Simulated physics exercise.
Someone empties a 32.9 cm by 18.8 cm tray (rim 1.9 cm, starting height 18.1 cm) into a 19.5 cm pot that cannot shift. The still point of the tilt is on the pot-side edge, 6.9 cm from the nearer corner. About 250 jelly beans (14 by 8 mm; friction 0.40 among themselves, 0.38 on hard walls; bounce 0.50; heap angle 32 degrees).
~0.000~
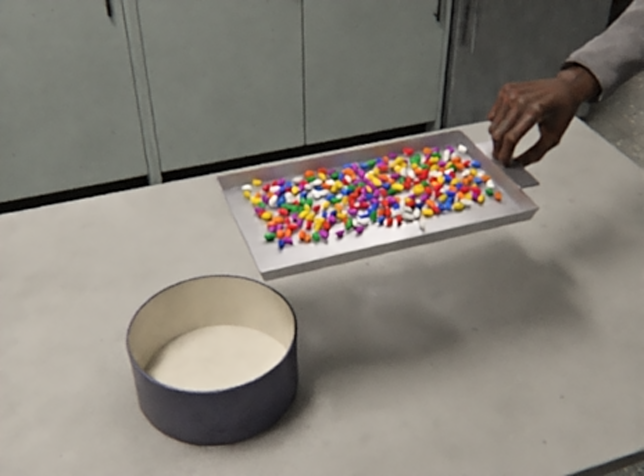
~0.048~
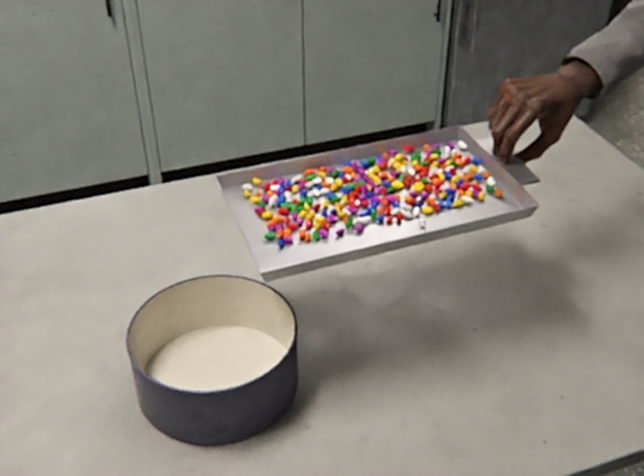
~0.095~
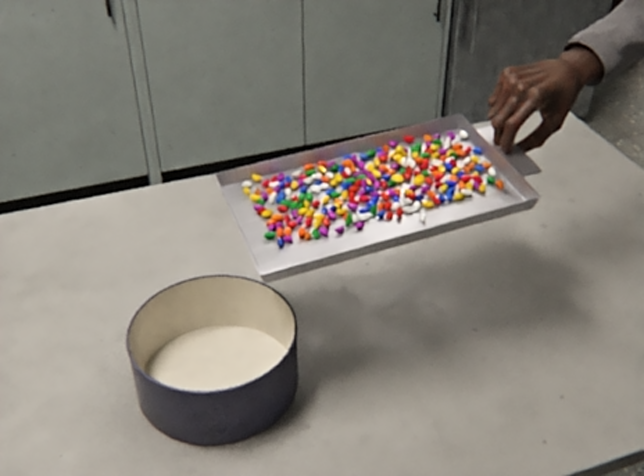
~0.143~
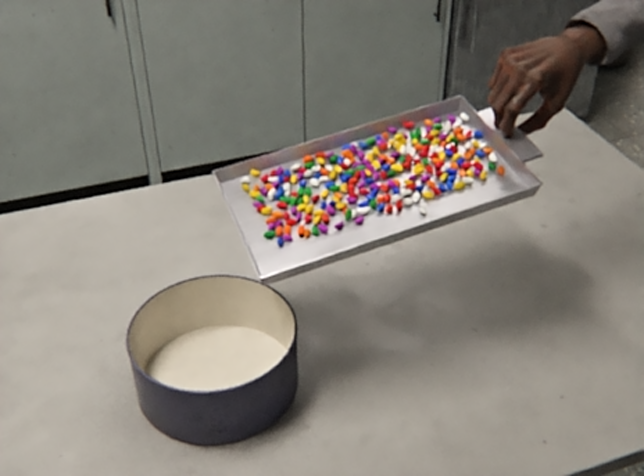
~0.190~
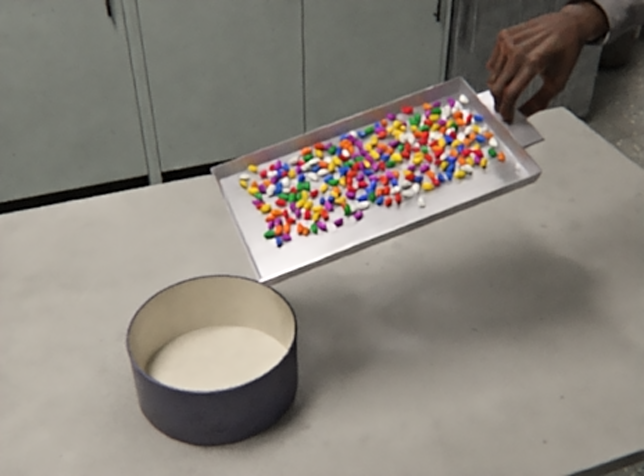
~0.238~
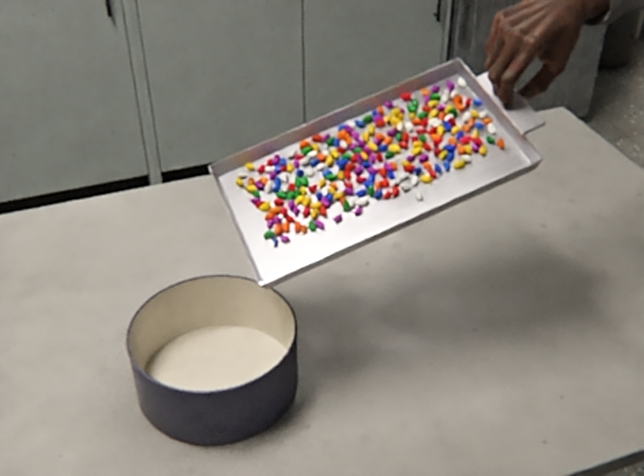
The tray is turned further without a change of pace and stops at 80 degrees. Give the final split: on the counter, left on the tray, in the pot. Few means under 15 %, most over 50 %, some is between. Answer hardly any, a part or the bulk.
On the counter: Hardly any; left on the tray: Hardly any; in the pot: The bulk.
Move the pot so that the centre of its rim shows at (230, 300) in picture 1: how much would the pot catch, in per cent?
About 40 per cent.
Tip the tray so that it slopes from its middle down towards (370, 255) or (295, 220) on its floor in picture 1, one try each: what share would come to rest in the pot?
Some 35 and 50 per cent.
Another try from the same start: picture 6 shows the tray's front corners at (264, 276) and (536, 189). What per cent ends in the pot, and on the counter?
Pot 65, counter 35.
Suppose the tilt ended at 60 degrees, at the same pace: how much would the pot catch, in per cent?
It would be near 70 per cent.
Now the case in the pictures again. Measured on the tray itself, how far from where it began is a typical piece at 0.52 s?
Some 7 cm.
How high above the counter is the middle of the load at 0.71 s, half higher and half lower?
About 18 cm.
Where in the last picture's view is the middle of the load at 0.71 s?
Near (263, 276).
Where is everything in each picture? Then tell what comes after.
In the first frame, tray tilt 0 degrees, front corners at (264, 268) and (533, 206); middle of the pieces at (368, 190); pot at (212, 328).
In the second frame, tray tilt 1 degrees, front corners at (264, 268) and (533, 203); middle of the pieces at (368, 188).
In the third frame, tray tilt 4 degrees, front corners at (263, 270) and (535, 195), lowest corner left front; middle of the pieces at (368, 183).
In the fourth frame, tray tilt 9 degrees, front corners at (263, 273) and (536, 182), lowest corner left front; middle of the pieces at (368, 174).
In the fifth frame, tray tilt 14 degrees, front corners at (262, 276) and (536, 169), lowest corner left front; middle of the pieces at (375, 167).
In the sixth frame, tray tilt 19 degrees, front corners at (262, 279) and (536, 157), lowest corner left front; middle of the pieces at (372, 158); pot at (212, 328). The tray's pace is about 105 degrees a second.
After 0.52 s, tilt 49 degrees; the tray holds 100 %, the pot 0 %.
After 0.71 s, tilt 69 degrees; the tray holds 80 %, the pot 0 %.
After 1.02 s, tilt 80 degrees; the tray holds 10 %, the pot 85 %.
At rest (2.2 s), counter 5 %, tray 0 %, pot 95 %.
